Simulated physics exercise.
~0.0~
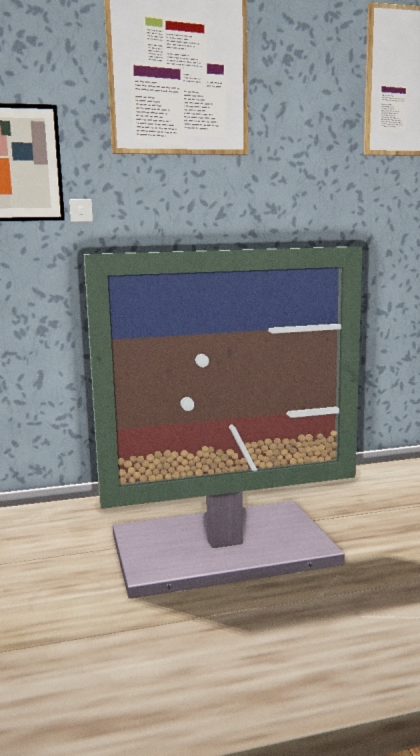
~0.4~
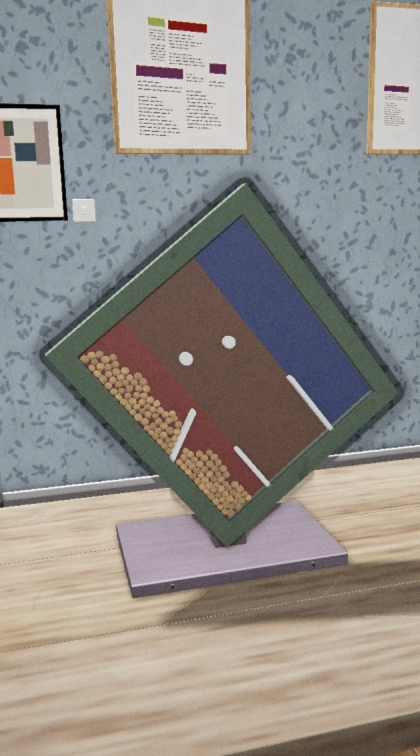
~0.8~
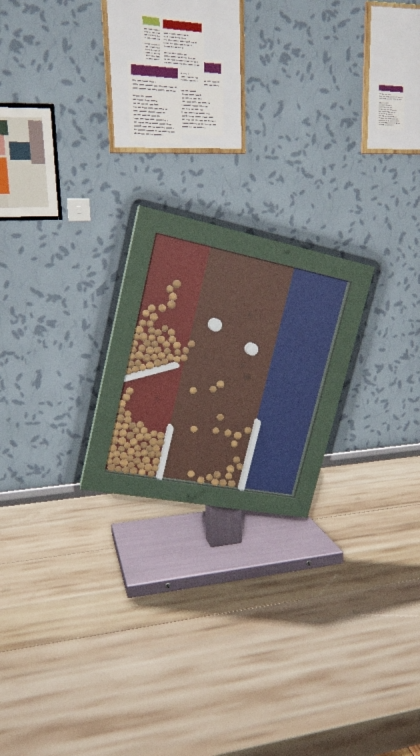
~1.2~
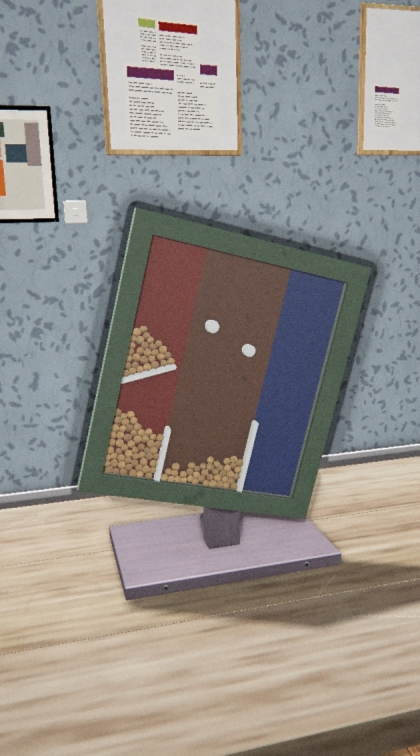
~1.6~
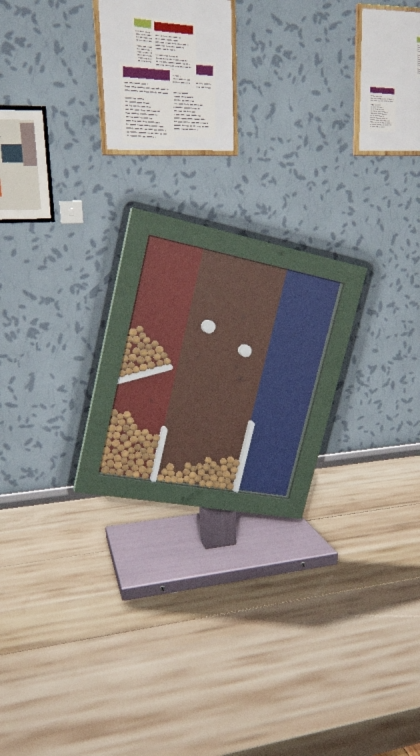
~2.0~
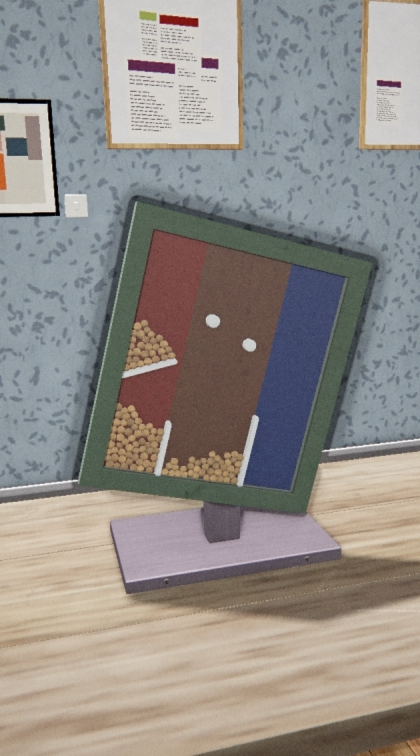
A green-framed case turns clockwise and its beads spill, settling in the red and brown strips.
